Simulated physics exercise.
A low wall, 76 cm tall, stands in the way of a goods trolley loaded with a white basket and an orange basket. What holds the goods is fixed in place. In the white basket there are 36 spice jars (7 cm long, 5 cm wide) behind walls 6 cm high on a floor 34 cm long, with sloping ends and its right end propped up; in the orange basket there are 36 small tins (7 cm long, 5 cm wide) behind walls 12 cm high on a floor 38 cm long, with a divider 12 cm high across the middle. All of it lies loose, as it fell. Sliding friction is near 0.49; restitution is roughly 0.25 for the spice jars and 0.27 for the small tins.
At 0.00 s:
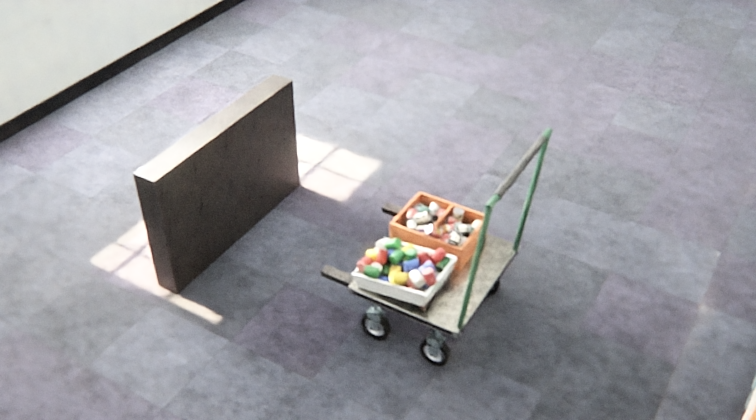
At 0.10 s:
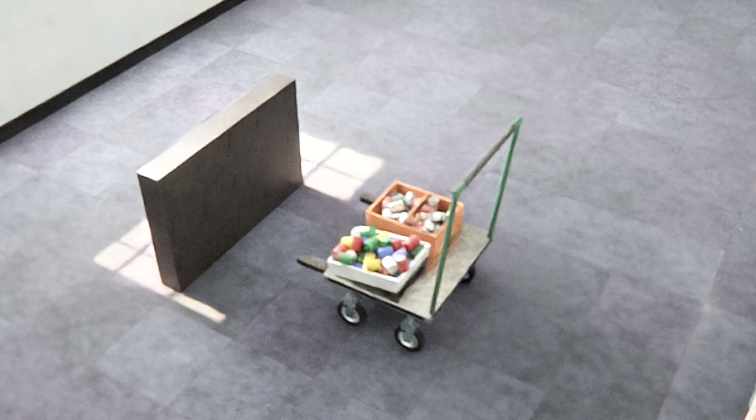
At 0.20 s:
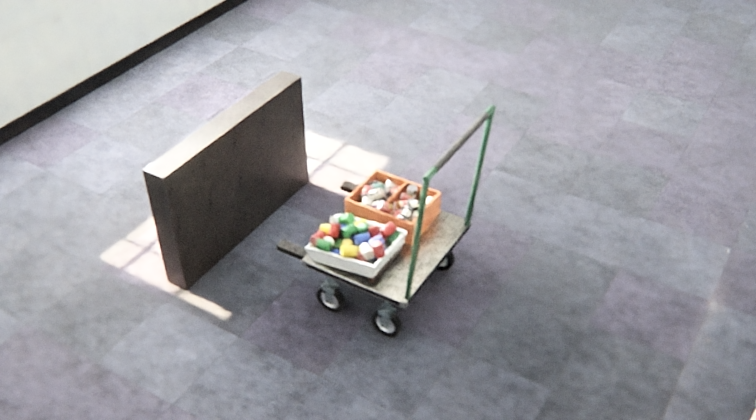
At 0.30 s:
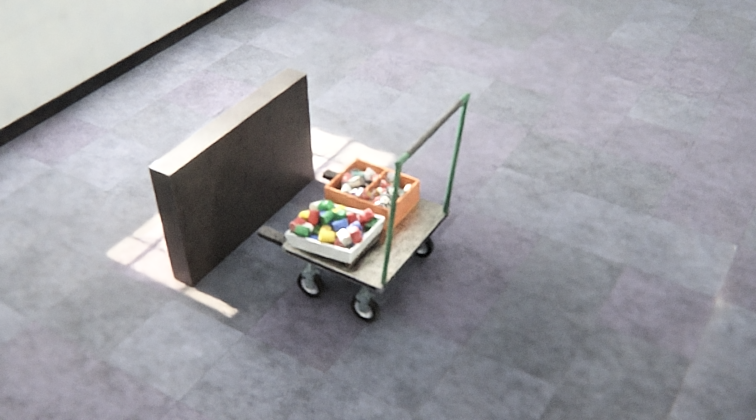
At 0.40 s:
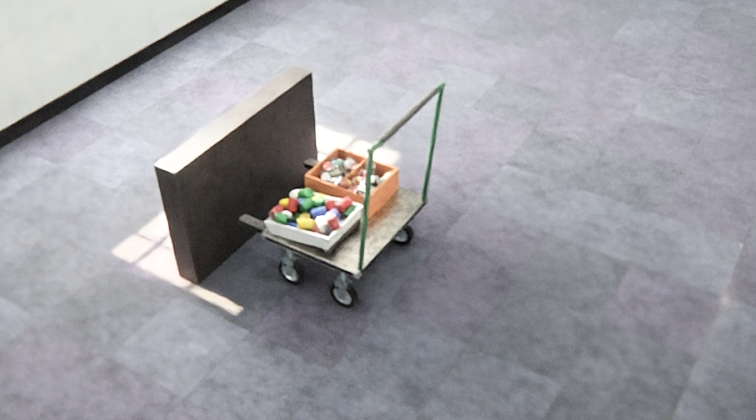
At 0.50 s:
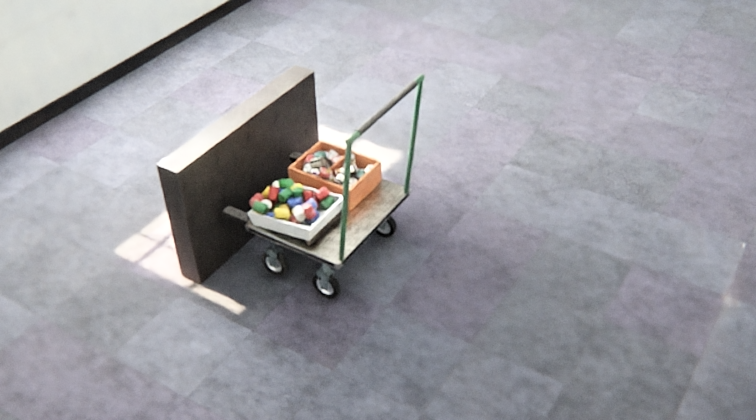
A dark low wall stands on a grey tiled floor beside a pale wall, seen from above at an angle. To its right is a green-handled trolley carrying a white basket of multicoloured jars in front and an orange, divided basket of small tins behind. The trolley rolls leftward up to the dark wall, its load staying in the baskets, while the camera pans slightly.
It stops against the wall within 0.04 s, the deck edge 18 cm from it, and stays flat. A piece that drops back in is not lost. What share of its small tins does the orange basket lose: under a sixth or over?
It sheds under a sixth of them.
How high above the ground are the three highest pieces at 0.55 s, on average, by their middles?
Roughly 52 cm.
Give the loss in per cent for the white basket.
Lost: White basket 25 per cent.
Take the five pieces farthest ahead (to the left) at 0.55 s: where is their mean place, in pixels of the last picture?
At about (260, 193).
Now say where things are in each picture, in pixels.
In the first picture (each is followed by its nearest rim corner in this view; the camera pans a little), orange basket, (460, 249); white basket, (425, 294); 78 cm short of the stop; none out.
In the second picture, orange basket, (434, 236); white basket, (397, 280); 62 cm short of the stop.
In the third picture, orange basket, (410, 223); white basket, (373, 266); 45 cm short of the stop.
In the fourth picture, orange basket, (388, 210); white basket, (350, 251); 29 cm short of the stop.
In the fifth picture, orange basket, (366, 198); white basket, (327, 238); 13 cm short of the stop.
In the sixth picture, orange basket, (348, 189); white basket, (308, 229); stopped; none out.
After 0.55 s, white basket 34 in, 2 out and orange basket 36 in, 0 out.
After 0.67 s, white basket 29 in, 7 out and orange basket 36 in, 0 out.
After 0.90 s, white basket 27 in, 9 out and orange basket 36 in, 0 out.
When it is over (at 1.41 s), white basket 27 in, 9 out and orange basket 36 in, 0 out. Asked share, 0 of 36, 0 per cent.
